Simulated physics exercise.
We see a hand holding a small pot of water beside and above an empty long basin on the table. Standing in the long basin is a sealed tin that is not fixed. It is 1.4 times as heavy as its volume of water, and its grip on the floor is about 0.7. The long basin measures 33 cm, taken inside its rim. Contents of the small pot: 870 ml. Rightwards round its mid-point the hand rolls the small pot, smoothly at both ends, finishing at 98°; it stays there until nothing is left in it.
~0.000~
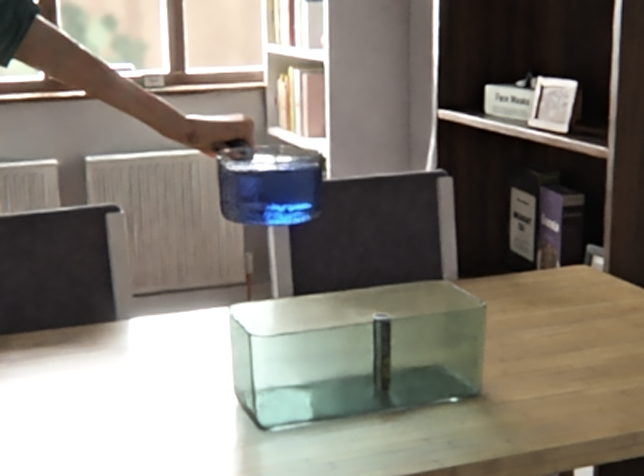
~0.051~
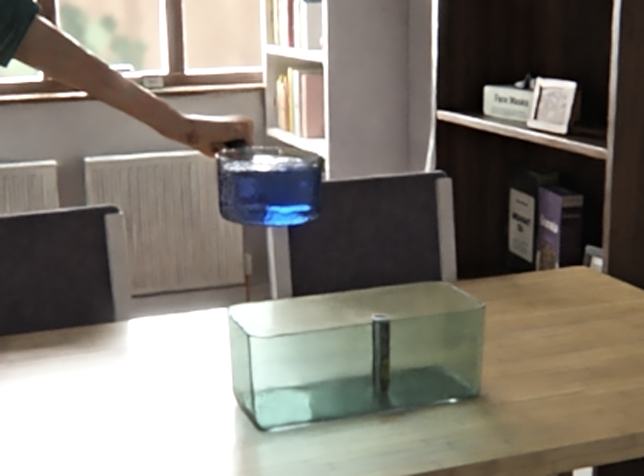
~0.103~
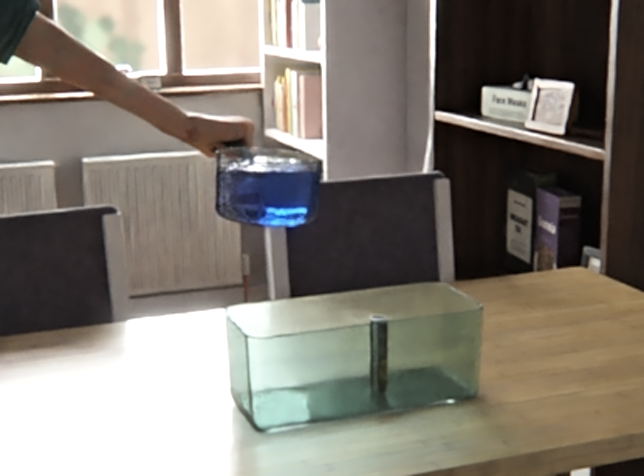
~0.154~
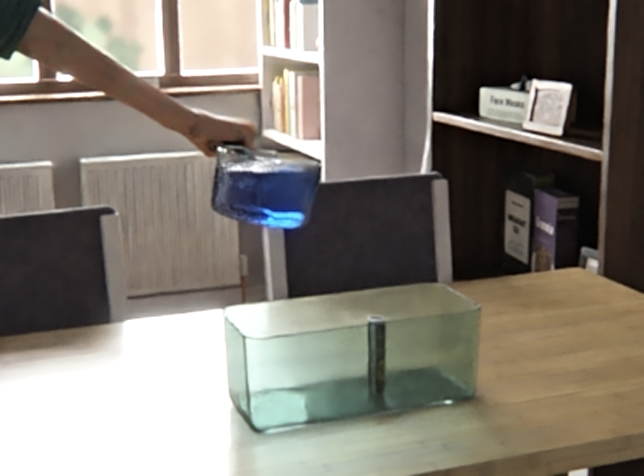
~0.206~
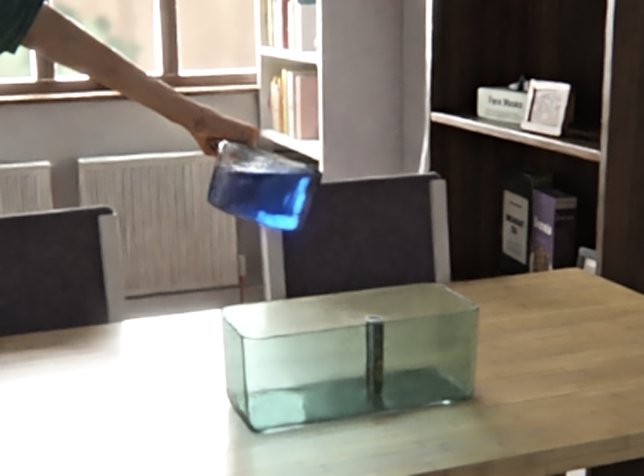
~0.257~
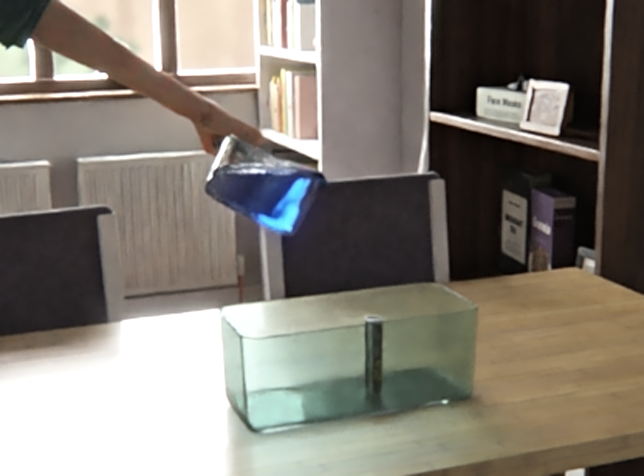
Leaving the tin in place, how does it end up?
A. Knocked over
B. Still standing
A, knocked over.
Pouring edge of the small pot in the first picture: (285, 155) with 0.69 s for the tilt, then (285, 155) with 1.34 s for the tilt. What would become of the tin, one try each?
Trial 1 - tin stays standing; trial 2 - tin stays standing.
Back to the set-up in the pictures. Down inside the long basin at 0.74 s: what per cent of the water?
I'd say roughly 78 in a hundred of it.
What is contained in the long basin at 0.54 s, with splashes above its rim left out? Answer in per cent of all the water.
I'd estimate some 16 percent of the liquid.
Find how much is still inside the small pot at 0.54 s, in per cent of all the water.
Fraction remaining: Approx. 40 per cent.
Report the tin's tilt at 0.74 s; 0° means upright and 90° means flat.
The tilt is near 0°.
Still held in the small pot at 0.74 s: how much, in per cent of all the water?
Remaining share: Approx. 10 %.
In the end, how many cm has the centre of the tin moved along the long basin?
It finishes around 7.0 cm from where it began.
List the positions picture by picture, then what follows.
In the first frame, it leans 0°; its right rim is at (319, 152); the water meets the walls at (220, 167) and (316, 160); the long basin's rim runs from (239, 323) to (466, 294); the tin's top is at (381, 320).
In the second frame, it leans 1°; its right rim is at (319, 154); the water meets the walls at (219, 167) and (315, 161).
In the third frame, it leans 5°; its right rim is at (318, 158); the water meets the walls at (219, 167) and (314, 163).
In the fourth frame, it leans 12°; its right rim is at (318, 165); the water meets the walls at (218, 168) and (315, 164).
In the fifth frame, it leans 20°; its right rim is at (318, 173); the water meets the walls at (217, 169) and (317, 168); 1 per cent is over the edge.
In the sixth frame, it leans 30°; its right rim is at (318, 183); the water meets the walls at (213, 172) and (313, 174); 4 per cent is over the edge.
After 0.54 s the tilt is 87° and 40 per cent is still to pour; the tin stands where it began.
After 0.74 s the tilt is 98° and 10 per cent is still to pour; the tin stands where it began.
After 0.96 s the tilt is 98° and 2 per cent is still to pour; the tin leans 18°.
After 1.19 s the tilt is 98° and 0 per cent is still to pour; the tin lies on its side.
In the end the tin lies on its side.
